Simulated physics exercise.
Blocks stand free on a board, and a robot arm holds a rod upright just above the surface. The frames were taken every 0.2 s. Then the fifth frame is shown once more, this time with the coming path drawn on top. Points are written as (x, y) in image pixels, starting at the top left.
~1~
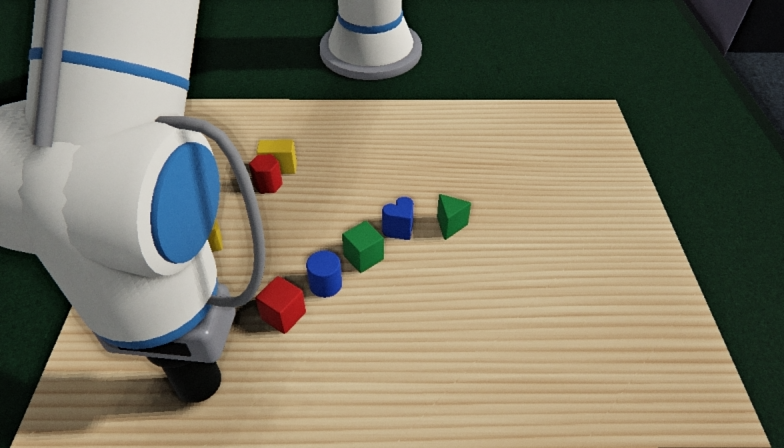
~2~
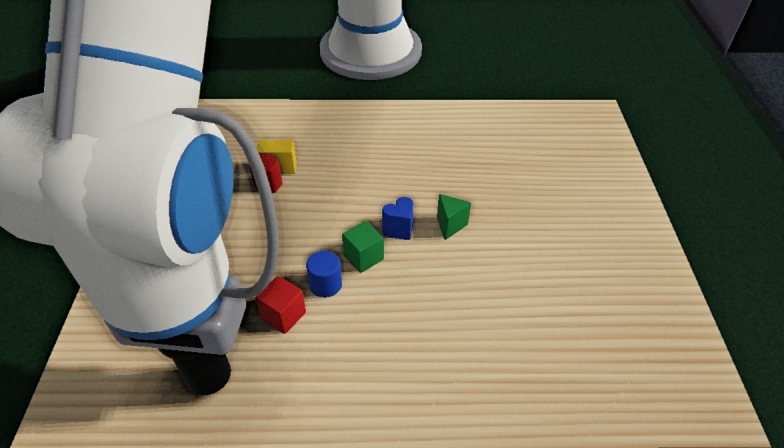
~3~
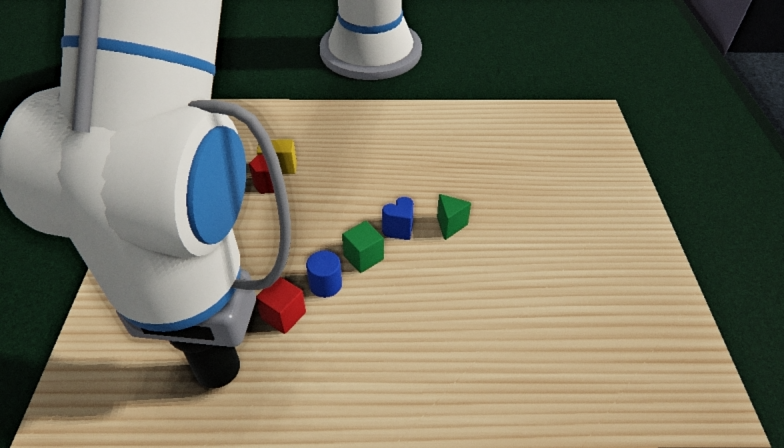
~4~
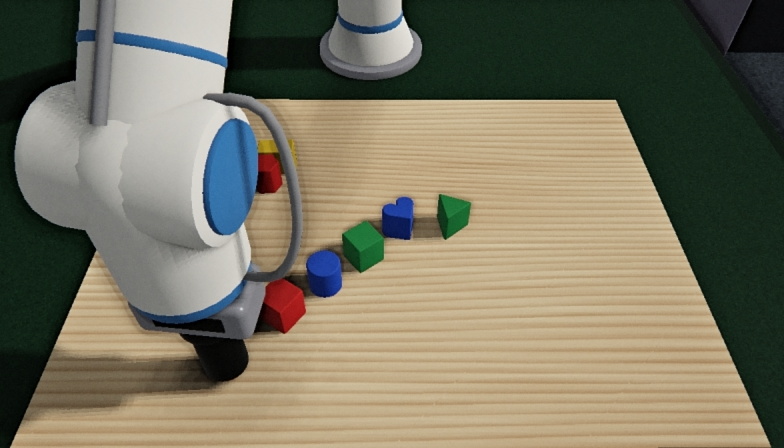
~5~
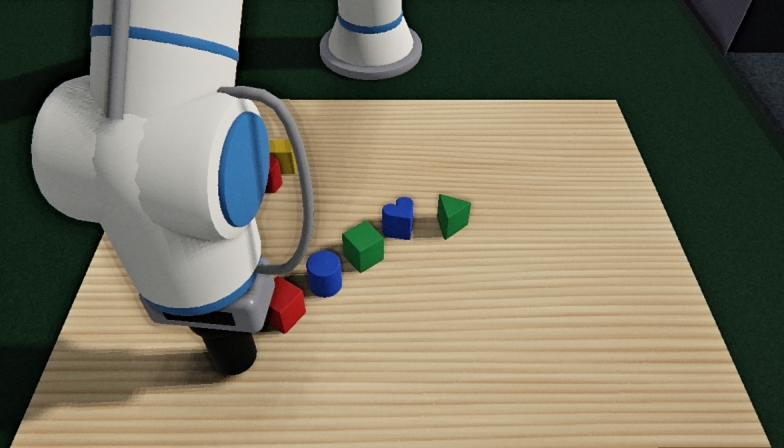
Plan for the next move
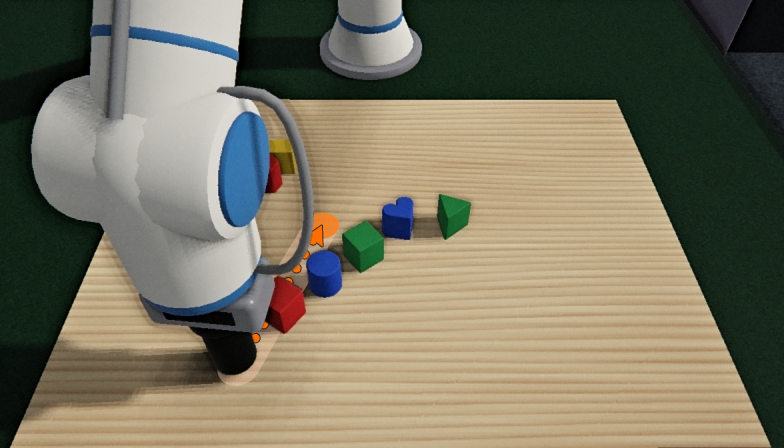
On a light wooden board, a white robot arm with blue bands slowly moved its black tip a short way right and slightly upward toward a red block, while the scattered colored blocks stayed still.
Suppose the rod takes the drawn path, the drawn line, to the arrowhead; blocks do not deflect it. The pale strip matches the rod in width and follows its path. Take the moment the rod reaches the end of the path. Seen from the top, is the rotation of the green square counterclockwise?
Yes, that is what happens.
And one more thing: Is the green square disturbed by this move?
It is moved from its place.
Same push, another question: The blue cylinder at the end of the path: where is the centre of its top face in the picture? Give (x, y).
I'd say the blue cylinder ends with its top centre at (366, 246).
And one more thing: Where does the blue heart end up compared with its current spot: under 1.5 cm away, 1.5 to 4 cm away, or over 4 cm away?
Range: Under 1.5 cm.
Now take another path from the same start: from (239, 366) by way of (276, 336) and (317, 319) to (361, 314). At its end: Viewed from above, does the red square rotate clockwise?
The answer is no.
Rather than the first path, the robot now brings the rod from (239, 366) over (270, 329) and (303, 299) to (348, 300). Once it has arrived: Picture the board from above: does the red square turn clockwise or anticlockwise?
Its spin: Anticlockwise.
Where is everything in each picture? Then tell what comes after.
In the first frame, lower end of the rod (199, 382), tops of blocks, red square (279, 294), blue cylinder (323, 263), green square (363, 235), blue heart (400, 207).
In the second frame, rod (209, 375), blocks as before.
In the third frame, rod (218, 369), blocks as before.
In the fourth frame, rod (227, 362), blocks as before.
In the fifth frame, rod (235, 356), red square (279, 294), blue cylinder (323, 263), green square (363, 235), blue heart (400, 207).
The drawn path runs from (239, 366) directly to (322, 226).
What follows on the original path. One third of the way, rod (268, 302); red square (298, 273), turned 25° clockwise; blue cylinder (329, 259).
Two thirds of the way, rod (296, 255); red square (331, 240), turned 65° clockwise; blue cylinder (363, 246); green square (384, 227), turned 25° anticlockwise.
At the end, rod (320, 215); red square (335, 238), turned 75° clockwise; blue cylinder (366, 246); green square (385, 226), turned 30° anticlockwise; blue heart not moved.
